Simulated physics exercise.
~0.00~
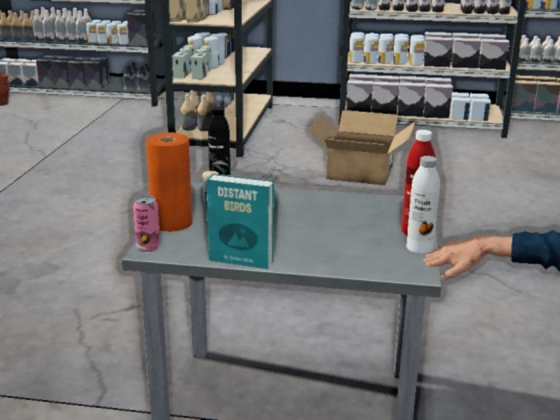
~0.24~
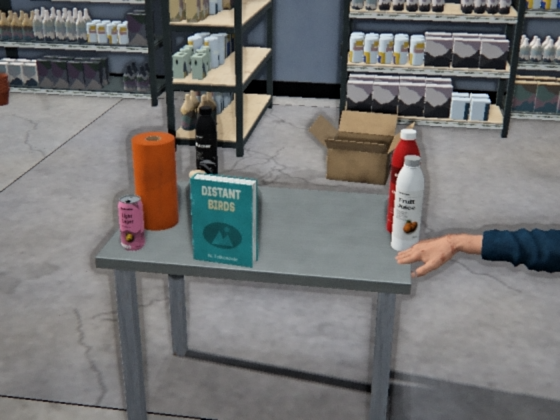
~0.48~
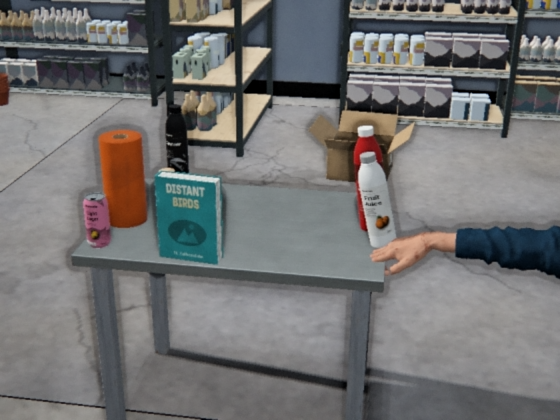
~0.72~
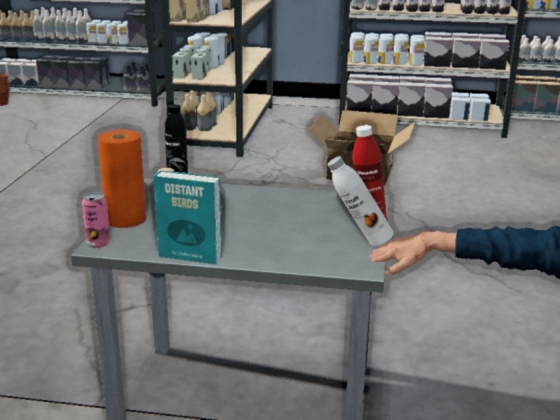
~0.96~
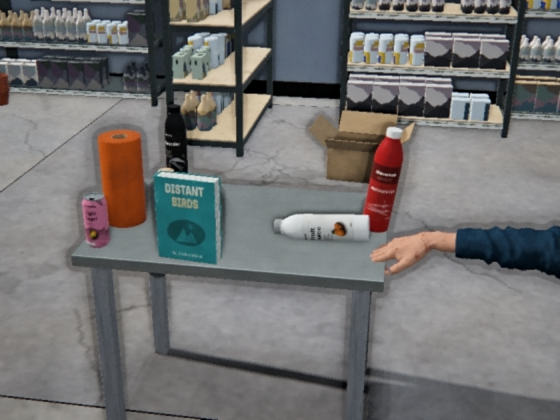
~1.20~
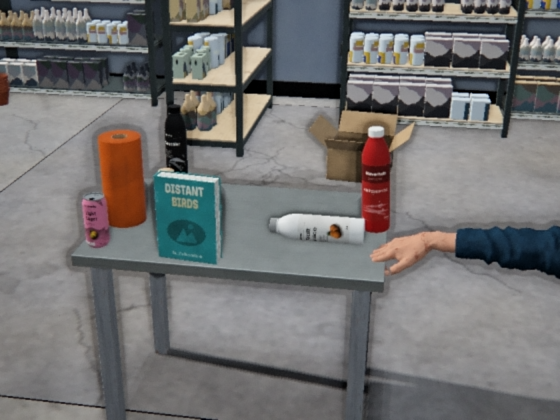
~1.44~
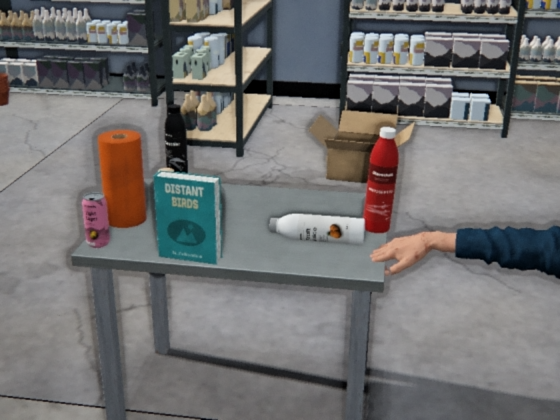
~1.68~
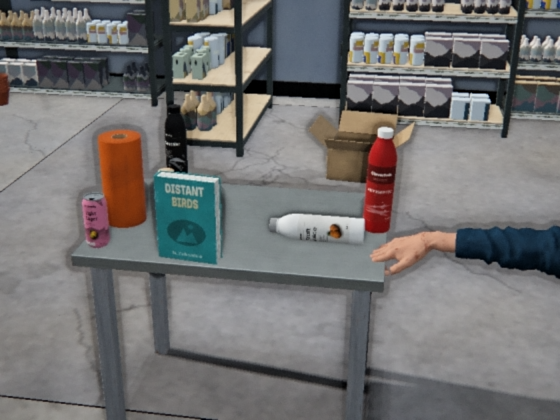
In a storeroom with stocked metal shelves behind, a grey work table is seen from slightly above. On it stand a pink can, an orange roll and a black bottle at the left, a turquoise book titled Distant Birds near the front, and a red and a white bottle at the right, beside an outstretched hand. The table slides left with everything on it, the hand following at its edge, then stops. The white bottle tips left and falls onto its side, while the red bottle rocks and settles upright. The white bottle ends lying still, the others standing.
